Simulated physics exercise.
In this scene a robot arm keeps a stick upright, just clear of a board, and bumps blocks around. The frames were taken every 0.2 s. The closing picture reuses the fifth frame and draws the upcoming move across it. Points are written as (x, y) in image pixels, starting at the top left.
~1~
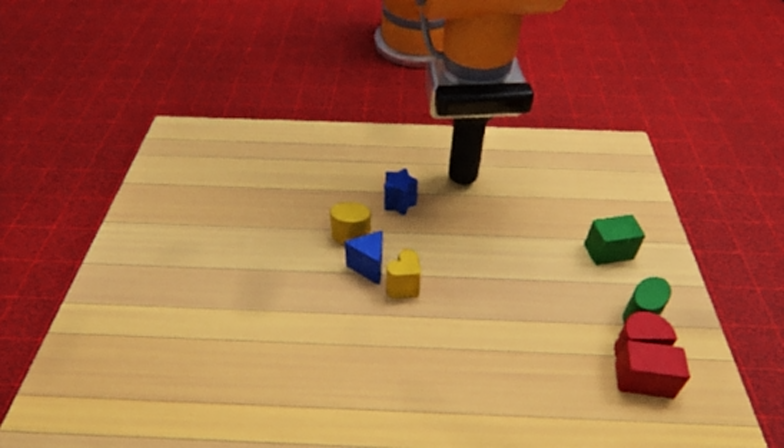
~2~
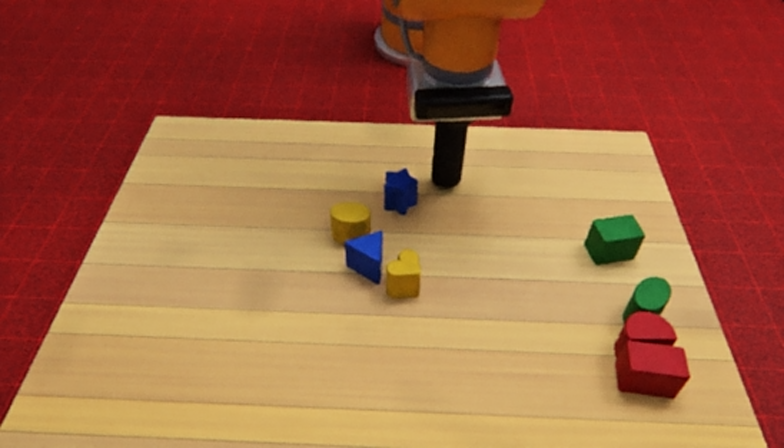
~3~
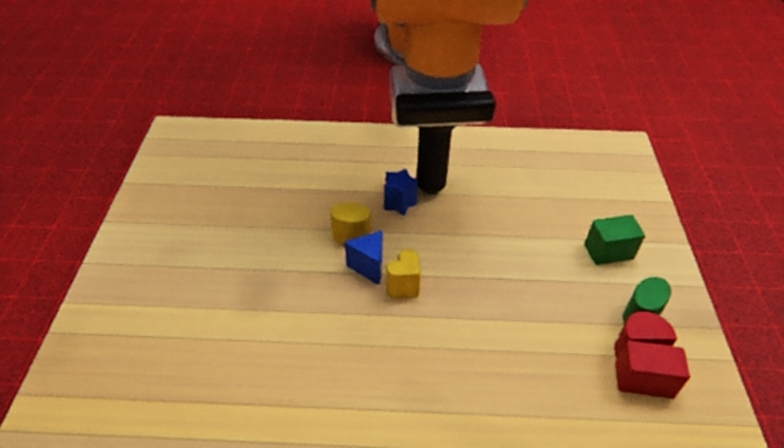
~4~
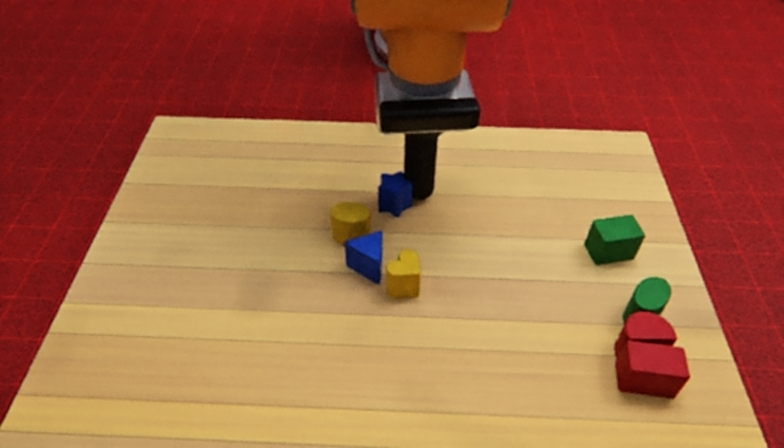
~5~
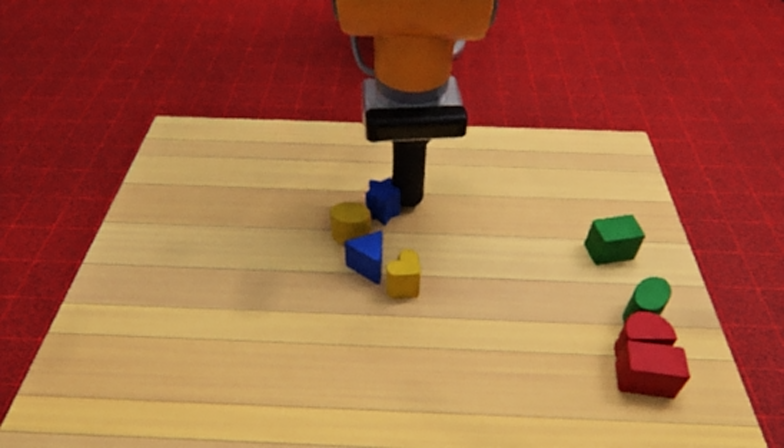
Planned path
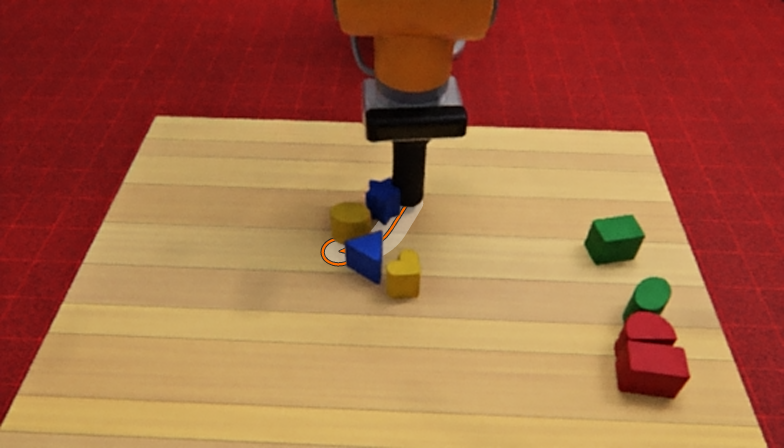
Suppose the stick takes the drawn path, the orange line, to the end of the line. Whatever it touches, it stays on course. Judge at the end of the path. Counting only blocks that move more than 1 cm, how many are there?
Answer: 2.
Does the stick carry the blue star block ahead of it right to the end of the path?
The answer is yes.
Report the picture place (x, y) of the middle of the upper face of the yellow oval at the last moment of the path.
At roughly (279, 224).
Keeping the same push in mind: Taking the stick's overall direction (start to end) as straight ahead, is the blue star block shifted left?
In short: No.
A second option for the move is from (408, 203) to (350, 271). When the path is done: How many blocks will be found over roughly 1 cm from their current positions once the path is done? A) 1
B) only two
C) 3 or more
It's C.
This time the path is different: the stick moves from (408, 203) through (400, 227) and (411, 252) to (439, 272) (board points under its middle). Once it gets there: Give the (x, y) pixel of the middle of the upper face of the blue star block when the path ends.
At roughly (371, 199).
Drawn move, from (408, 203) through (394, 225) and (373, 245) to (339, 251).
The first path, step by step. One third of the way, stick at (394, 219); yellow oval at (339, 216), turned 20° clockwise; blue star block at (364, 204), turned 20° clockwise.
Two thirds of the way, stick at (372, 239); yellow oval at (312, 222), turned 45° clockwise; blue triangular piece at (367, 247); blue star block at (341, 217), turned 40° clockwise.
At the end, stick at (339, 245); yellow oval at (279, 224), turned 50° clockwise; blue triangular piece at (367, 248); blue star block at (309, 220), turned 45° clockwise; yellow heart-shaped block still.
